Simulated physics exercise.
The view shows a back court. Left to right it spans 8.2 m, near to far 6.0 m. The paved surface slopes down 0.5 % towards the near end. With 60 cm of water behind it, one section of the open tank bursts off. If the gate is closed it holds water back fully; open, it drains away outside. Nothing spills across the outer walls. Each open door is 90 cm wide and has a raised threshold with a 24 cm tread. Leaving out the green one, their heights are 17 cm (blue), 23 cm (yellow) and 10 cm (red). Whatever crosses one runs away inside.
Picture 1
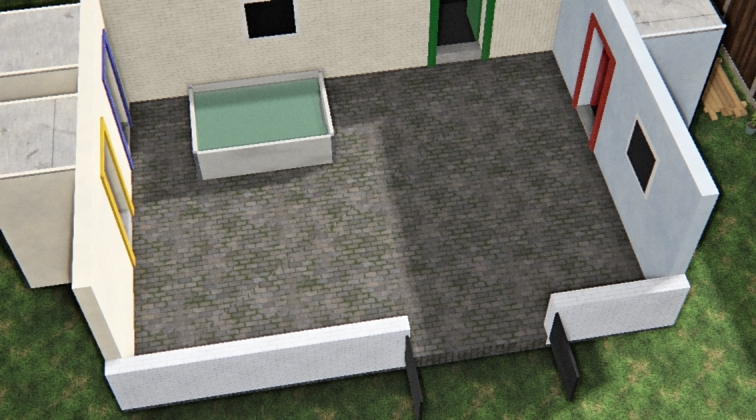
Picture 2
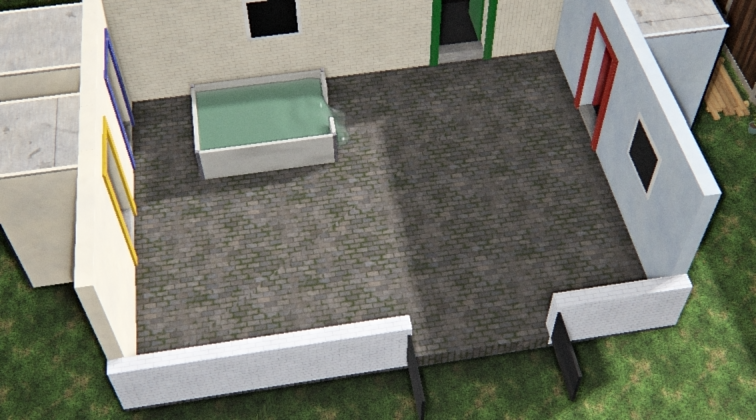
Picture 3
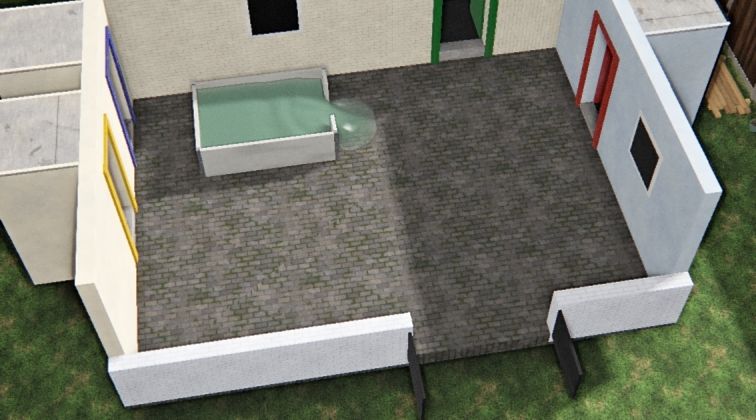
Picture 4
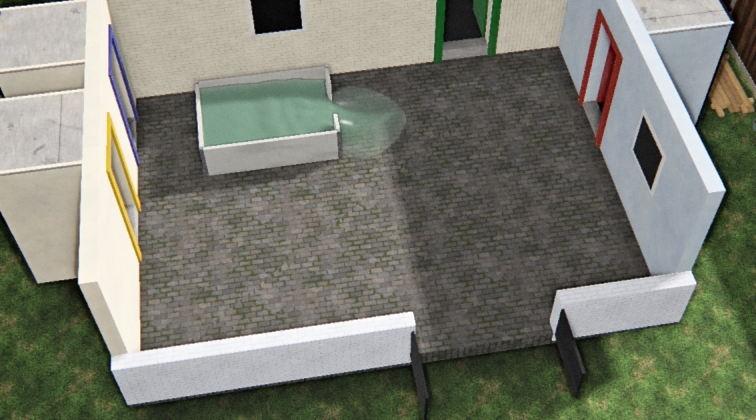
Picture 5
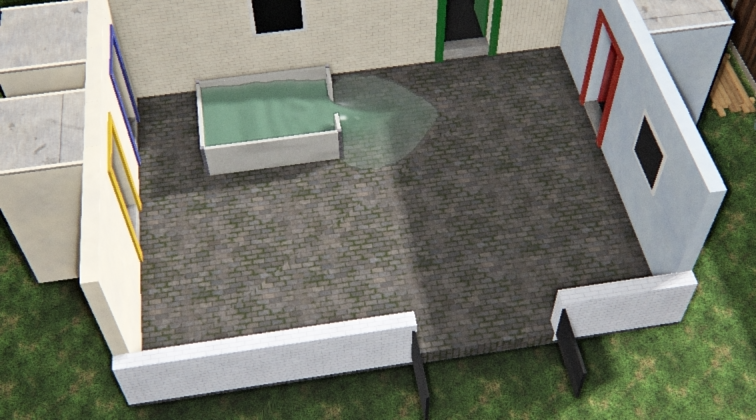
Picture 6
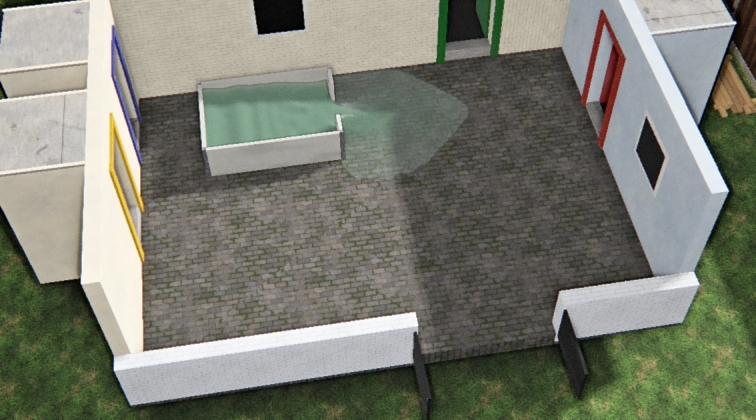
At first, a white-walled tank of green water sits still on the dry grey paving of a walled court. Then its right end opens and water pours out through the gap, spreading rightward across the paving in a thin, widening sheet, with dry floor still between it and the red door.
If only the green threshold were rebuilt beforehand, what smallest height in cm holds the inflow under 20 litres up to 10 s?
At least 6.5 cm or so.
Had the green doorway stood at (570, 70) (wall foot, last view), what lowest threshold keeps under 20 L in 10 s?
About 21 cm.
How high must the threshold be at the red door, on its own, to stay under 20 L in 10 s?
Roughly 11.0 cm at red.
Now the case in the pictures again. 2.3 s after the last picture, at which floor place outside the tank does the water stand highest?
At about (566, 68).
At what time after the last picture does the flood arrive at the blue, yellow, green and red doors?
Arrival: Blue not in the 10 s, yellow not within the 10 s, green 0.5 s, red 1.0 s.
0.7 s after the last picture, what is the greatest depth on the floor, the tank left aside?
About 28 cm.
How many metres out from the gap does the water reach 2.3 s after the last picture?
Roughly 5.8 m.
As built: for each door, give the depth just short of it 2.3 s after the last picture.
In cm: Blue 0, yellow 0, green 9, red 17.
Then, 0.7 s after the last picture water covers 25 % of the floor, deepest (28 cm) near (348, 124); 9 cm at the green door, 0 litres in over its 25 cm threshold.
Then, 2.3 s after the last picture water covers 40 % of the floor, deepest (28 cm) near (566, 68); 9 cm at the green door, 0 litres in over its 25 cm threshold.
Then, 9.3 s after the last picture water covers 65 % of the floor, deepest (11 cm) near (638, 308); 6 cm at the green door, 0 litres in over its 25 cm threshold.
At the green door as built, the water peaked near 11 cm, 1.5 s after the last picture.
Run again over the same 10 s with other heights there, 26 litres in over 6 cm, 7 litres over 8.5 cm. The limit of 20 litres is kept from about 6.5 cm up.
